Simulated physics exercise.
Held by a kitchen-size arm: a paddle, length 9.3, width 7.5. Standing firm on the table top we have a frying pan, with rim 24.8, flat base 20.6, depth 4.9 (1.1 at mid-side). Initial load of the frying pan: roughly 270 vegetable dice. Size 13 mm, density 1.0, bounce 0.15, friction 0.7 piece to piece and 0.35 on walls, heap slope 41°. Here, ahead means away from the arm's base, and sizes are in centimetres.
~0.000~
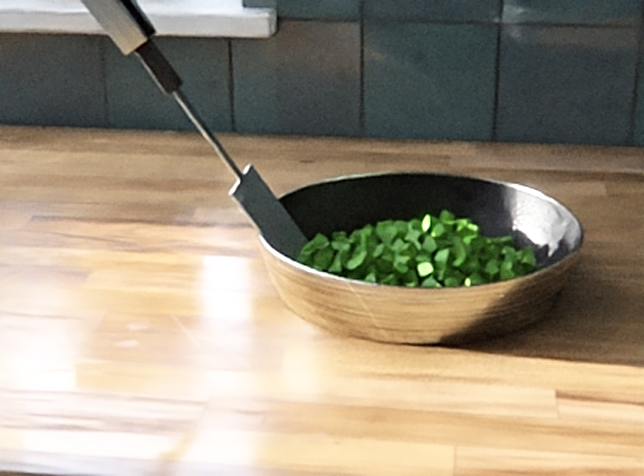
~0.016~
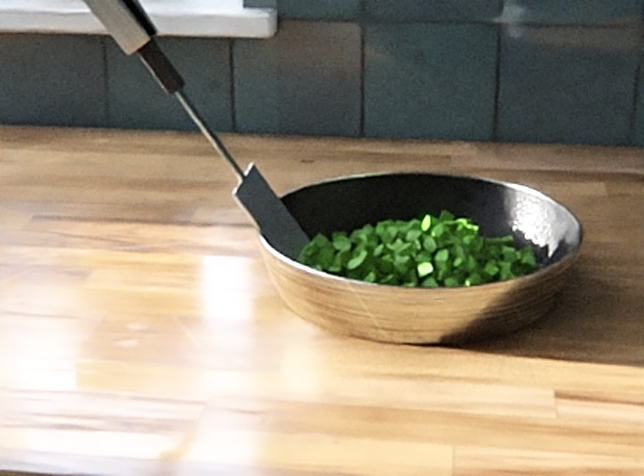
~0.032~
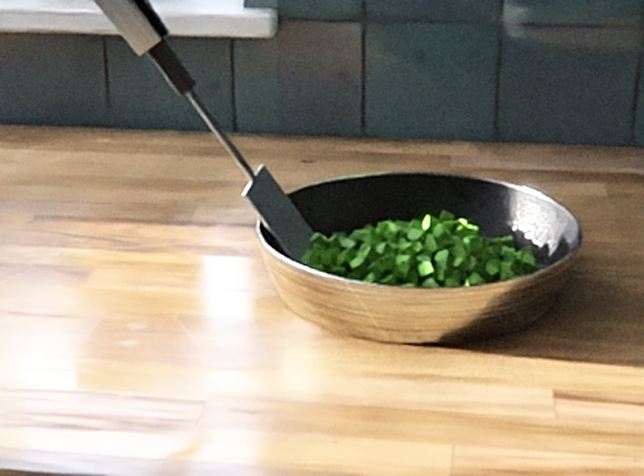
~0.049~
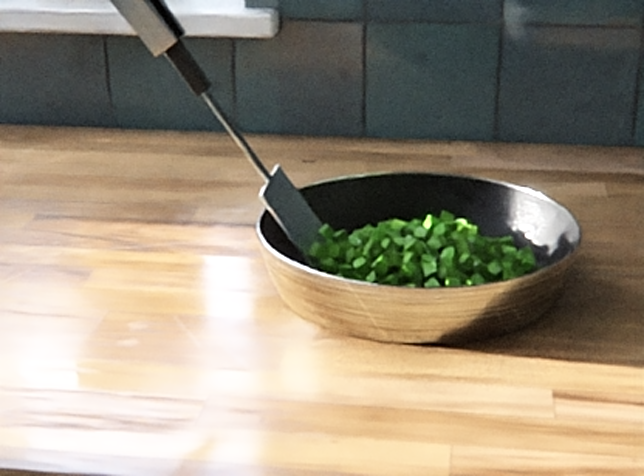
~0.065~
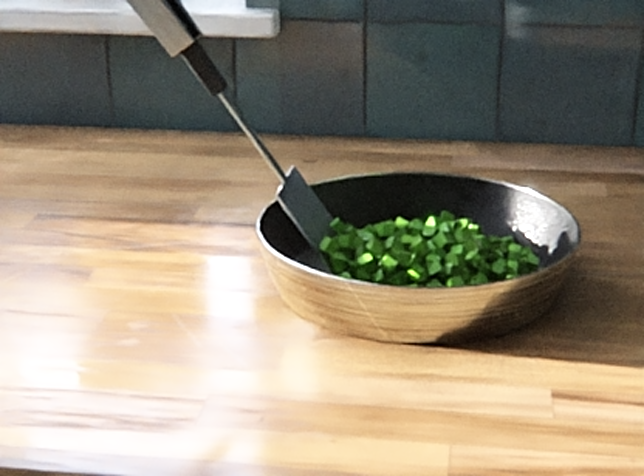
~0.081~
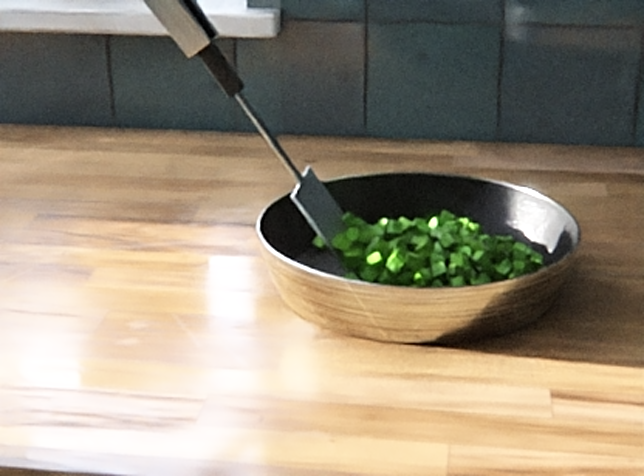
Slanted spatula held by a kitchen-size arm sliding a short way right inside a frying pan, slightly shifting chopped green vegetables.
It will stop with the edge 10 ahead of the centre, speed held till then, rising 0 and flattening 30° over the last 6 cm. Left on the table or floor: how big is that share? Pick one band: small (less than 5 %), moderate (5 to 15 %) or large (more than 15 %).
Small.
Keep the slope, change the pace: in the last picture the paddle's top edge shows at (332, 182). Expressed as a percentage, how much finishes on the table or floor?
That share would be about 5 percent.
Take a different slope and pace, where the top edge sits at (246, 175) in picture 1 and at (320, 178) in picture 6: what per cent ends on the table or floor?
Roughly 10 %.
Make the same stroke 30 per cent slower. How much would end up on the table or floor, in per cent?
It would be roughly 0 percent.
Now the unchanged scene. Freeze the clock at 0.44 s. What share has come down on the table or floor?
About 2 per cent.
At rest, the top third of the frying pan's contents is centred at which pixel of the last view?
Approximately at pixel (523, 238).
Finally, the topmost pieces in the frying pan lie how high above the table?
6.5 cm.
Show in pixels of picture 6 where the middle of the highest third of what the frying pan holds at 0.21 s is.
Around (490, 239).
After 0.14 s, sloping 55°, highest piece 6 above the table; 266 in the frying pan.
After 0.21 s, sloping 45°, highest piece 7 above the table; 266 in the frying pan.
After 0.44 s, sloping 25°, highest piece 6 above the table; 260 in the frying pan, 6 on the table or floor.
After 1.49 s, sloping 25°, highest piece 6 above the table; 260 in the frying pan, 6 on the table or floor.
In the end, 260 in the frying pan, 6 on the table or floor. That is 2 % on the table or floor.
